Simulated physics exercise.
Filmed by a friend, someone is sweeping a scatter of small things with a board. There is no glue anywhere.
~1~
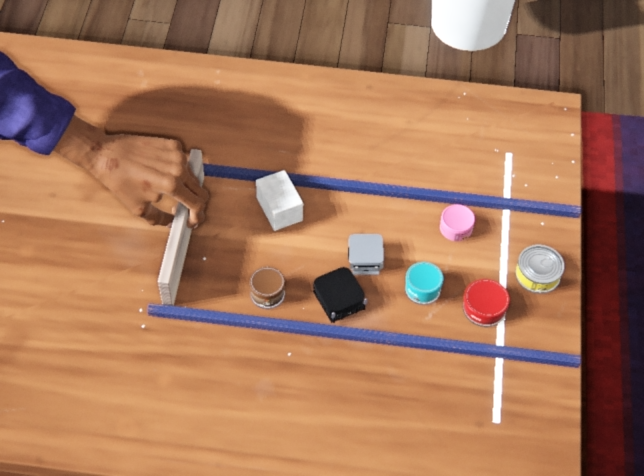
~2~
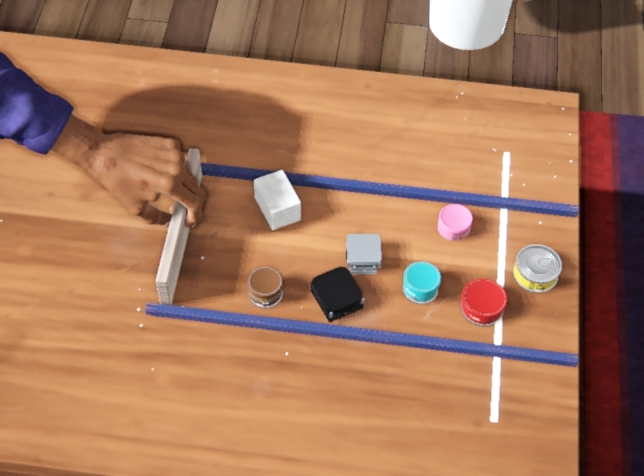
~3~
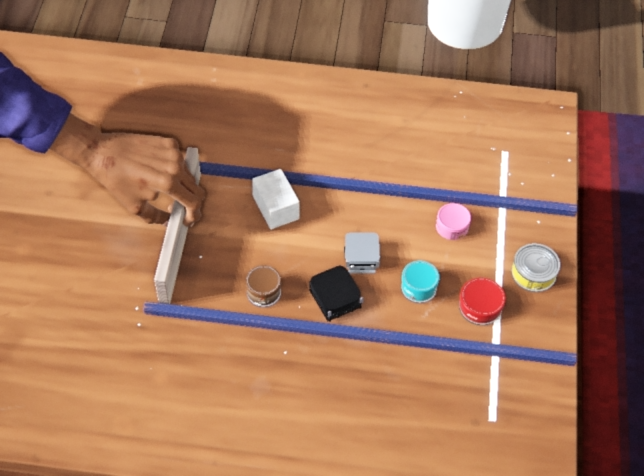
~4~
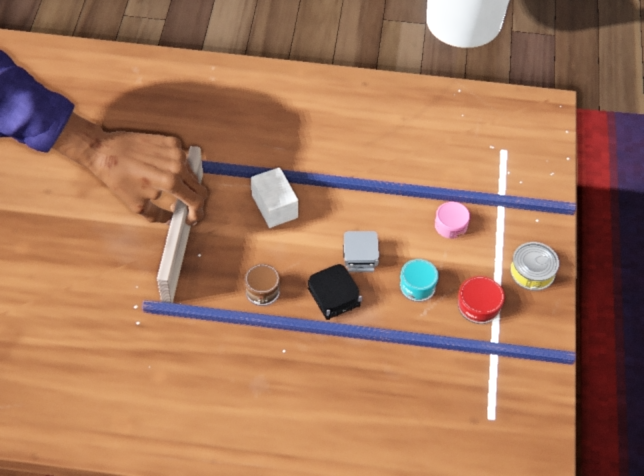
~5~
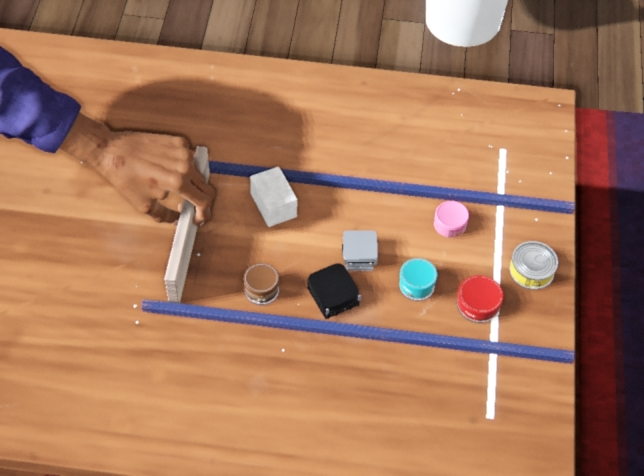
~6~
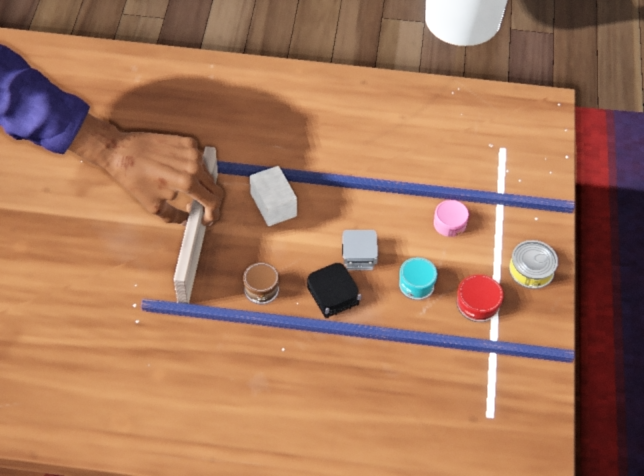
A person's hand in a purple sleeve holds a pale board upright at the left of a wooden table, seen from above, with plank flooring beyond. Between two blue strips sit a white block, brown pot, black case, grey case, teal and red tins and pink tub, with a yellow tin past the white line. The view drifts very slightly, then the hand slides the board a little rightward.
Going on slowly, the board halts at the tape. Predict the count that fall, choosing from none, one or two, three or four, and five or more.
There will be one or two losses over the edge.
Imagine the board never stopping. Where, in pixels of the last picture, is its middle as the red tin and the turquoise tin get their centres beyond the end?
The middle is at (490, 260) when it's the red tin, and at (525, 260) when it's the turquoise tin.
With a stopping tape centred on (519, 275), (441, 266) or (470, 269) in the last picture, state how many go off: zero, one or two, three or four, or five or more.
In order, the falls would come to just one or two; not one; zero.
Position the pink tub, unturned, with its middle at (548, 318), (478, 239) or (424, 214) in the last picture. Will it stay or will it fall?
Taking the spots in order, it plunges, holds firm, and holds firm.
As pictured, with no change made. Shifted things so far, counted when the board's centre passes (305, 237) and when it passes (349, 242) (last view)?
So far 3, and 5 at the second.
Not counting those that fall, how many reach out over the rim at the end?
The total here is 0.
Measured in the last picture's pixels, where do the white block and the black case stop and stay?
You'll see the white block at (516, 229), with the black case at (537, 305).
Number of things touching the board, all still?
Number: 3.
Early on, none off yet; yellow tin at rest near (533, 264); red tin at rest near (480, 299); pink tub at rest near (451, 219).
A while later, none off yet; yellow tin at rest near (535, 265); red tin travelled about its own width near (536, 308); pink tub travelled about its own width near (496, 224).
Finally, the number that fall off is one or two; lost, red tin and yellow tin.
